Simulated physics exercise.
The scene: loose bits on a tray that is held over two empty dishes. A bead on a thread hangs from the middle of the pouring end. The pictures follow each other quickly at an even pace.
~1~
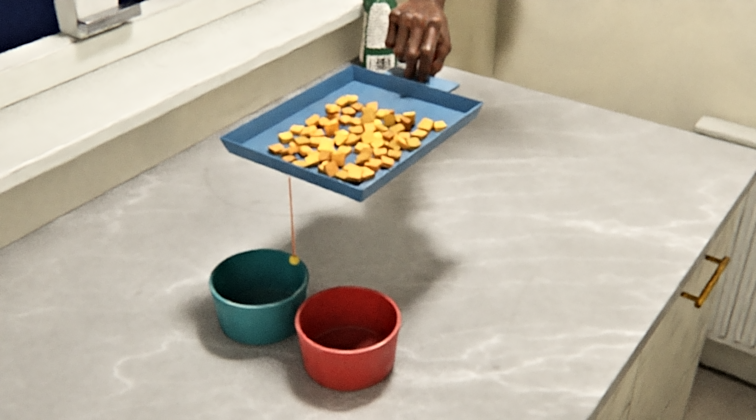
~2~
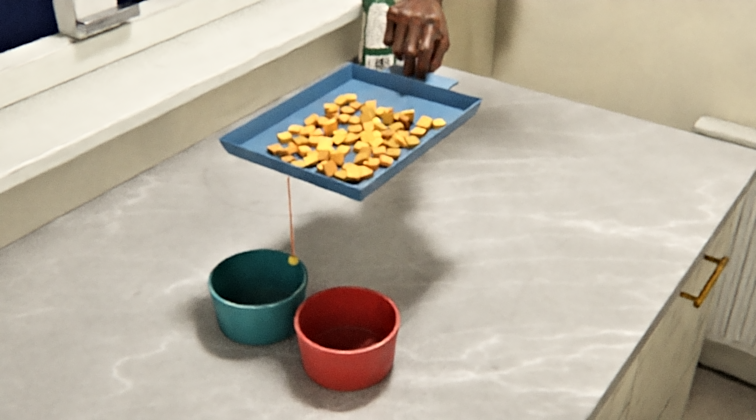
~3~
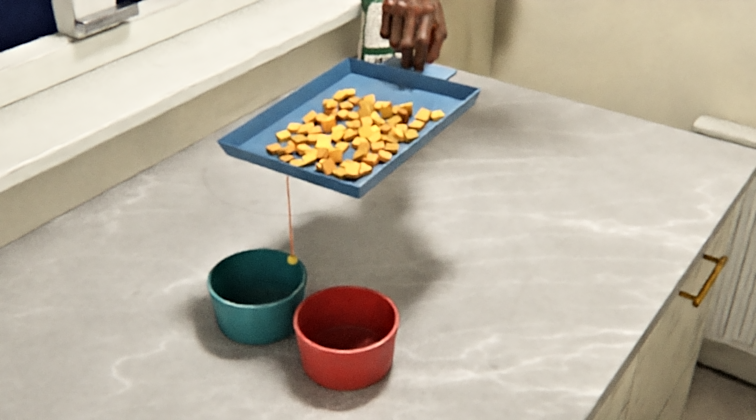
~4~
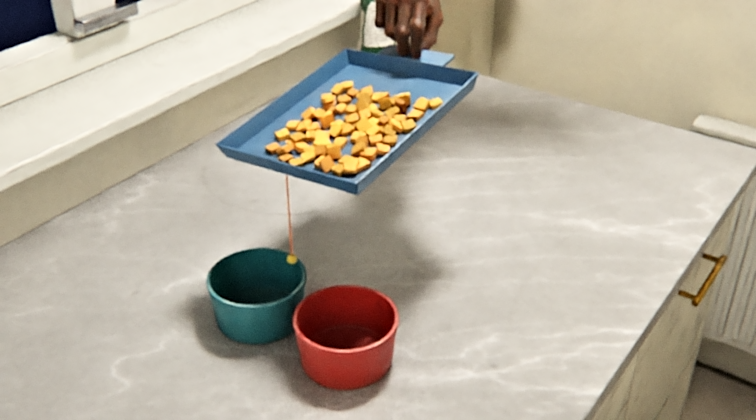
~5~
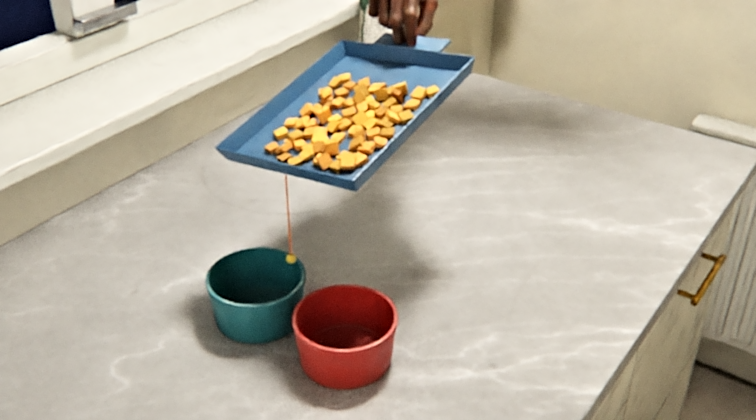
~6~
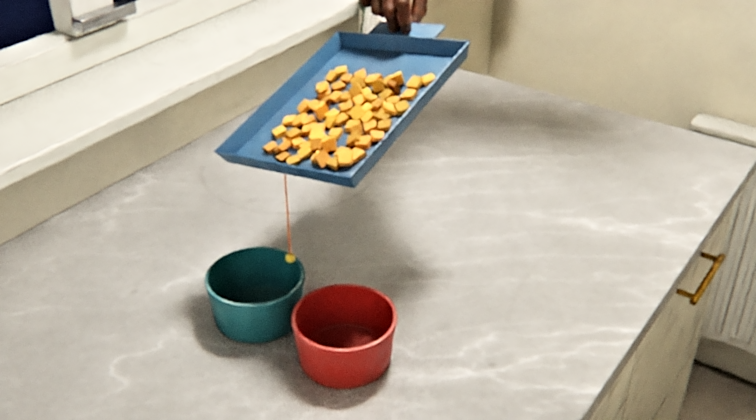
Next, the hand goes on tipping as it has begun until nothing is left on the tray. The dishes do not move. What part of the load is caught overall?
Together they catch under half.
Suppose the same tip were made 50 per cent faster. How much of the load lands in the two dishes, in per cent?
Some 40 per cent.
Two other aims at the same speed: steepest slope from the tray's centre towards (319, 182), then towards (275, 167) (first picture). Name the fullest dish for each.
The first try: The dish on the right. The second: The left one.
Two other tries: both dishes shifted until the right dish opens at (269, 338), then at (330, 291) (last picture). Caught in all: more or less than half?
The first try: The smaller part. The second: Above a half.
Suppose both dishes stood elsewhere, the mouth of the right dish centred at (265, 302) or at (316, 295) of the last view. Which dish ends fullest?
First the left-hand dish, then the left dish.
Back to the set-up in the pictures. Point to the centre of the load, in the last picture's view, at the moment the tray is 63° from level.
Roughly at (273, 131).
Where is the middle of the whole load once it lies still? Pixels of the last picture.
Close to (228, 281).
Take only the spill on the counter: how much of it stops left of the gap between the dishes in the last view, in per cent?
About 100 per cent.
Just after the last frame, tray tipped steeply; almost all on the tray; just a few in the air.
A moment on, tray tipped past a quarter turn; roughly a quarter on the tray; about a tenth in the left dish; roughly a third outside both; roughly a quarter in the air.
Further on, tray tipped past a quarter turn; roughly a quarter in the left dish; the larger part outside both.
When it is over, tray tipped past a quarter turn; not one in the right dish; roughly a quarter in the left dish; the larger part outside both.
